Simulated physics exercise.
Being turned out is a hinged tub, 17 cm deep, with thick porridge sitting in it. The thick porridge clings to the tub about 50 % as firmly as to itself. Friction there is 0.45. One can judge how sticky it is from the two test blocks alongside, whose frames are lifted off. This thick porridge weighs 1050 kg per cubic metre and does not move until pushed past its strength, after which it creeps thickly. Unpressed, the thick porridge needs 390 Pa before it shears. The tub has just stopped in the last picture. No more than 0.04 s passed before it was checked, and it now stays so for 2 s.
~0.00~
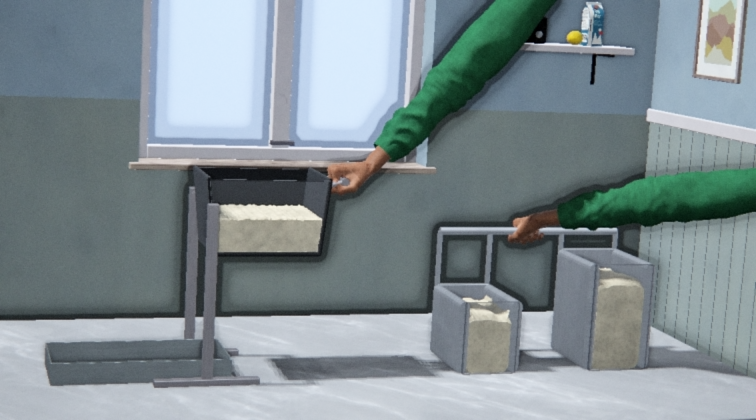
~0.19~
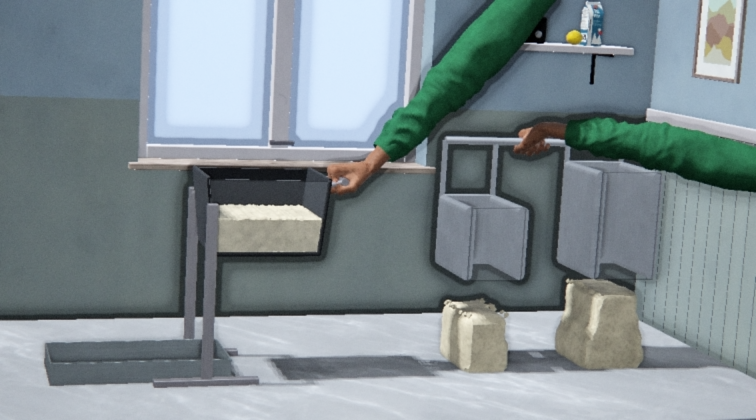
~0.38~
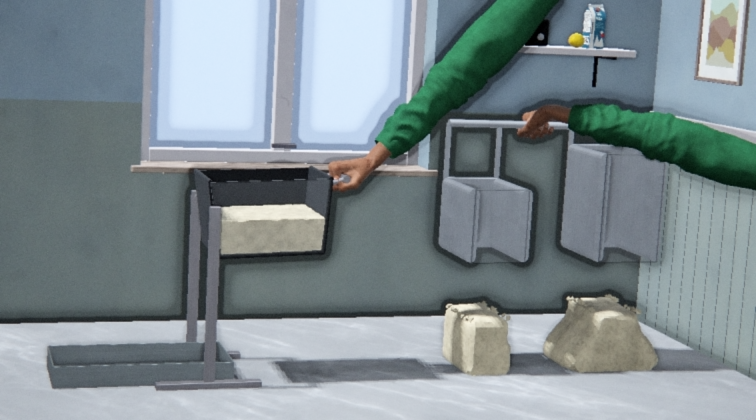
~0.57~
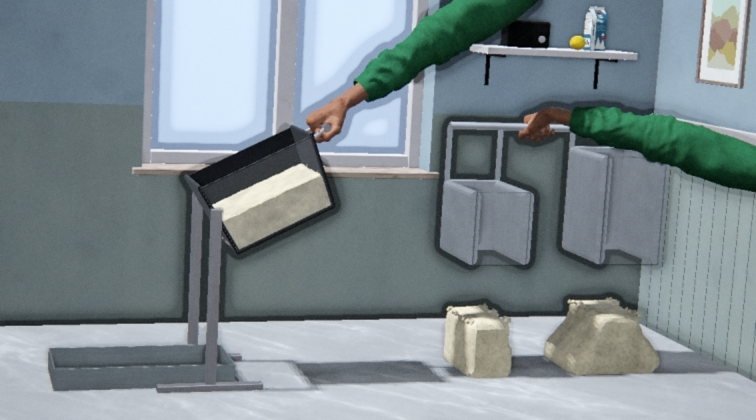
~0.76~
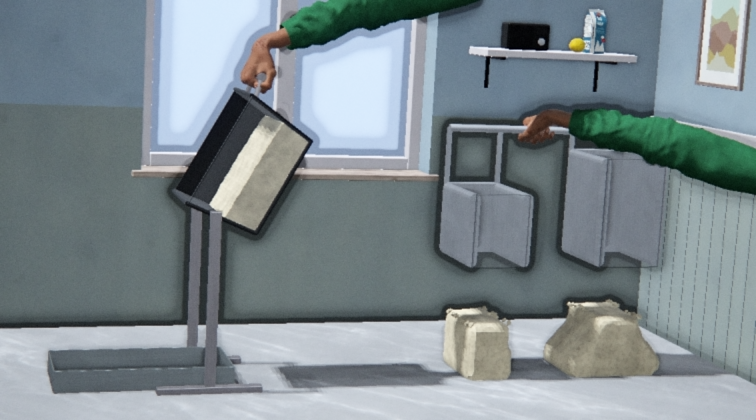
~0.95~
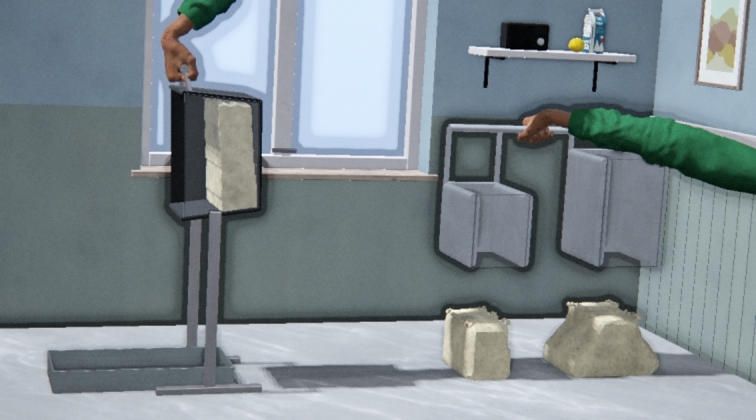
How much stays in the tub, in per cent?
Roughly 53 per cent stays in the tub.
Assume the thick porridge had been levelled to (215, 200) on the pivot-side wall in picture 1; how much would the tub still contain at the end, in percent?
It would come to roughly 30 percent.
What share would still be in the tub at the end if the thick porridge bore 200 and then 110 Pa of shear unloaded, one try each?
40 in a hundred, followed by 30 in a hundred.
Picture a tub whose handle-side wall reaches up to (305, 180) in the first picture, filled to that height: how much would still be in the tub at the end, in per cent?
About 65 % stays in the tub.
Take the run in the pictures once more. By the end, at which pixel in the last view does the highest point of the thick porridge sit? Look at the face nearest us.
Roughly at pixel (227, 182).
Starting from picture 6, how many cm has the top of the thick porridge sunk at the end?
Roughly 17 cm.
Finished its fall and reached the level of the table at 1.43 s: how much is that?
Roughly 45 per cent.
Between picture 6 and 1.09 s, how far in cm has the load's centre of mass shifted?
Roughly 7 centimetres.
By 1.09 s, the tub is at 92 degrees and holds 97 %.
By 1.26 s, the tub is at 92 degrees and holds 54 %.
By 1.43 s, the tub is at 92 degrees and holds 53 %.
By 1.60 s, the tub is at 92 degrees and holds 53 %.
By 2.95 s, at the end, the tub is at 92 degrees and holds 53 %.
